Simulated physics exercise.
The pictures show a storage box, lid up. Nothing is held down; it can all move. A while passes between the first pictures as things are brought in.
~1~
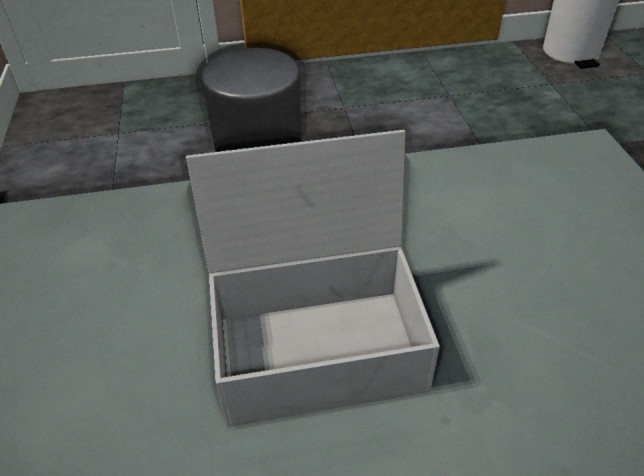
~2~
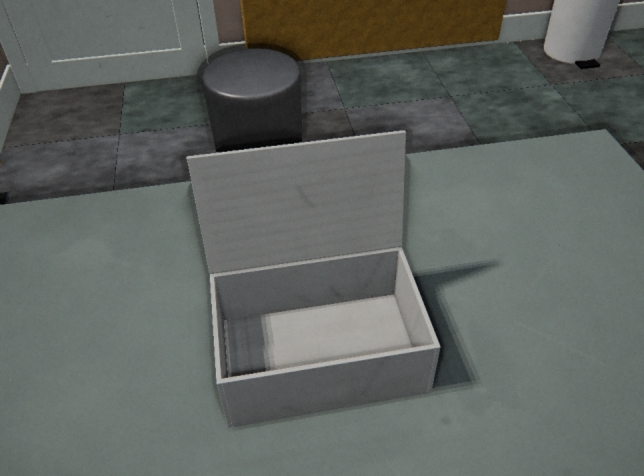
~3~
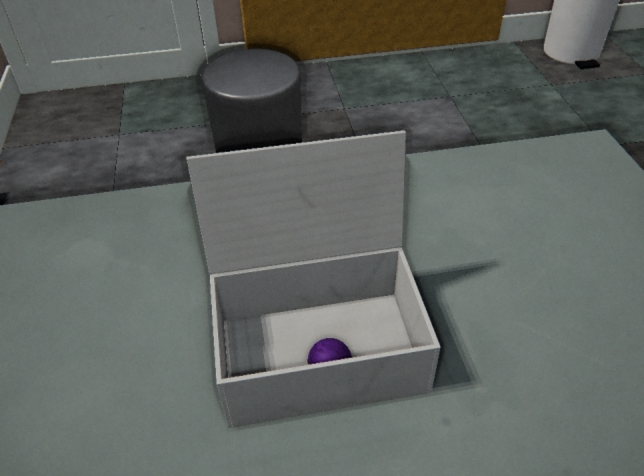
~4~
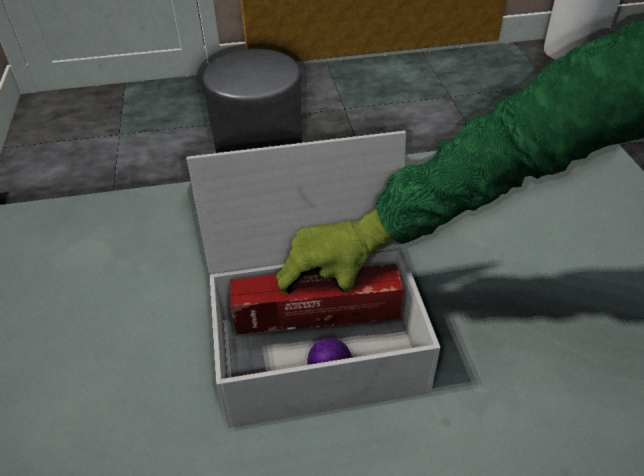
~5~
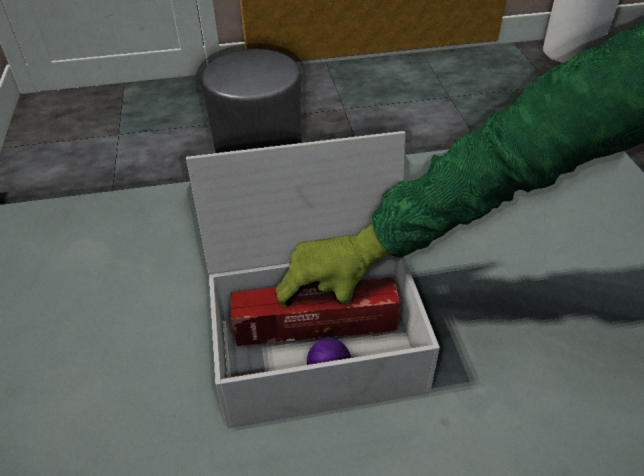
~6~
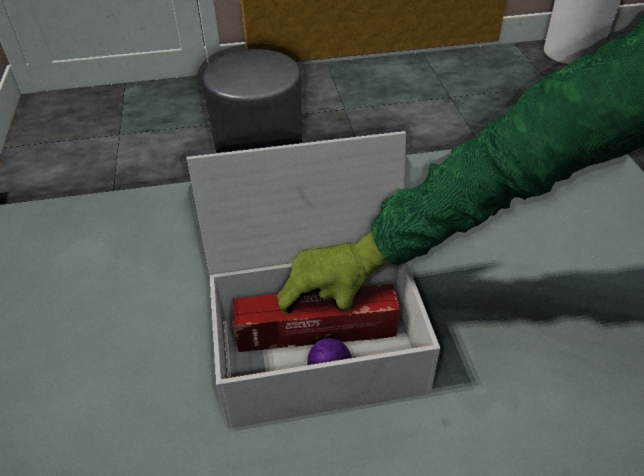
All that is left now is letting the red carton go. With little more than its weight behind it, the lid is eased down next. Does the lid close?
Yes.
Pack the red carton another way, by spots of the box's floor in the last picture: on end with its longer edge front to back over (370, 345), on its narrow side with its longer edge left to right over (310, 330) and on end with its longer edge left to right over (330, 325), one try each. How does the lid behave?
First, it stays ajar; second, it closes; third, it stays ajar.
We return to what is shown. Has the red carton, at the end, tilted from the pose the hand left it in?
Simply put, it remains unturned.
Then, 1.20 s on from there, lid starting down.
Then, 1.70 s on from there, lid 51° above the rim.
Then, 2.10 s on from there, lid 14° above the rim.
In the end, lid shut; both unmoved. At the end, from the last picture's camera, red carton near (316, 318).
